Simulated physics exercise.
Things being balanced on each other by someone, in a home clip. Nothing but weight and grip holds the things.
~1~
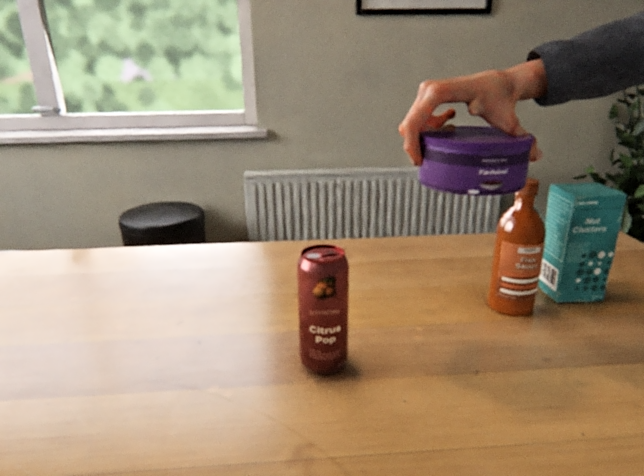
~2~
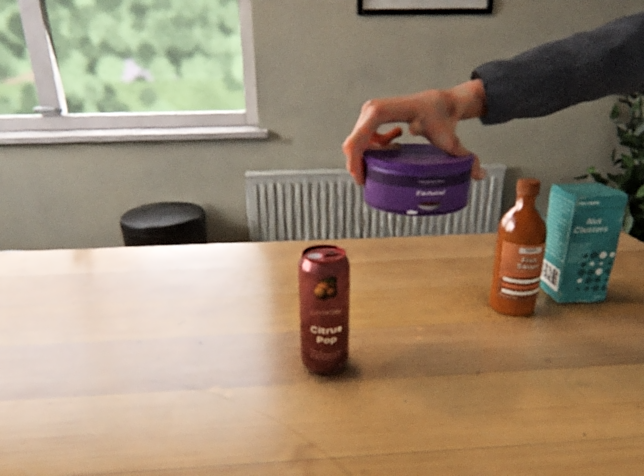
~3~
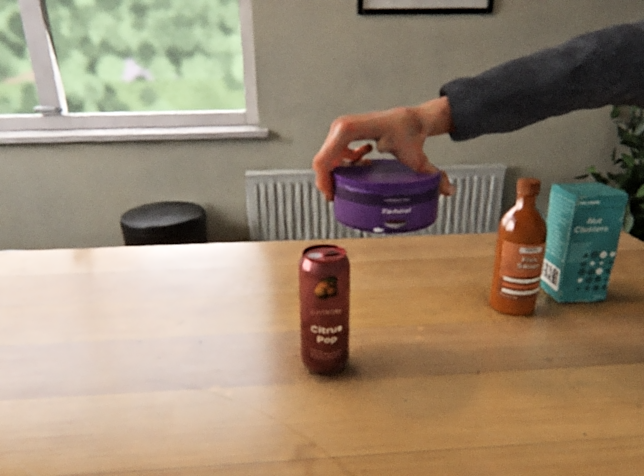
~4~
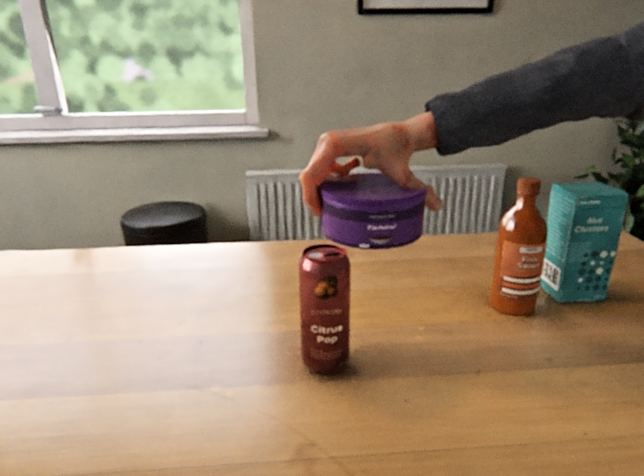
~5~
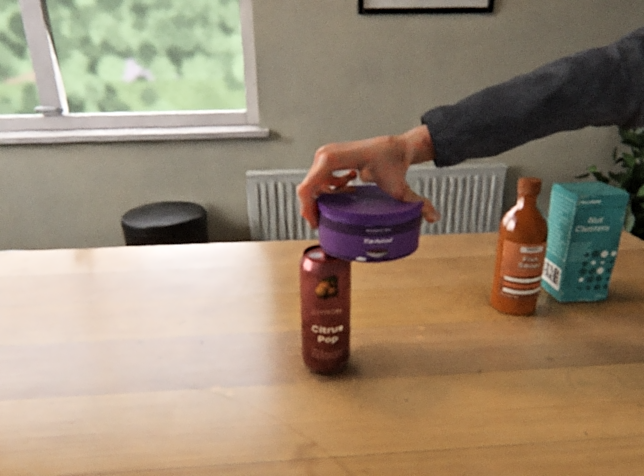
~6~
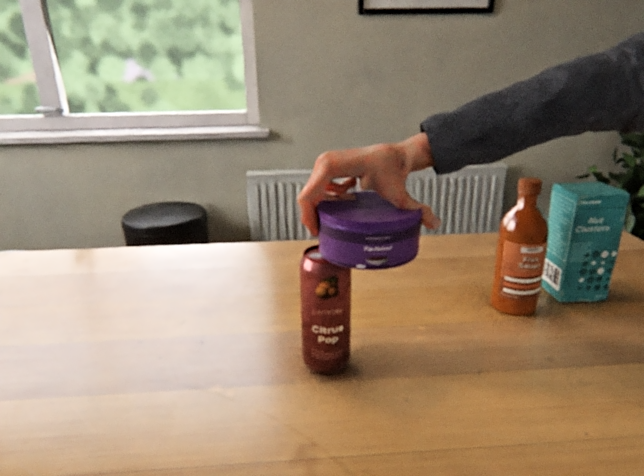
A hand carrying a purple tub leftward from above an orange bottle and lowering it onto a red can on a wooden table.
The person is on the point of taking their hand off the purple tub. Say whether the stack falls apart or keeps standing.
The stack falls apart.
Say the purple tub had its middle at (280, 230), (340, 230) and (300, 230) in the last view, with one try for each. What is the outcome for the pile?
The pile collapses the first time, remains standing the second time and remains standing the third time.
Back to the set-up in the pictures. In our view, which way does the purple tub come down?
As we see it, to our right.
Then, 0.30 s past the last view, purple tub now fallen.
Then, 0.40 s past the last view, things are still on the move.
Then, 0.50 s past the last view, as before.
Finally, fallen, purple tub; the other 3 still in place. Final places as the last picture's camera would see them, purple tub near (477, 337). The pile gives way.
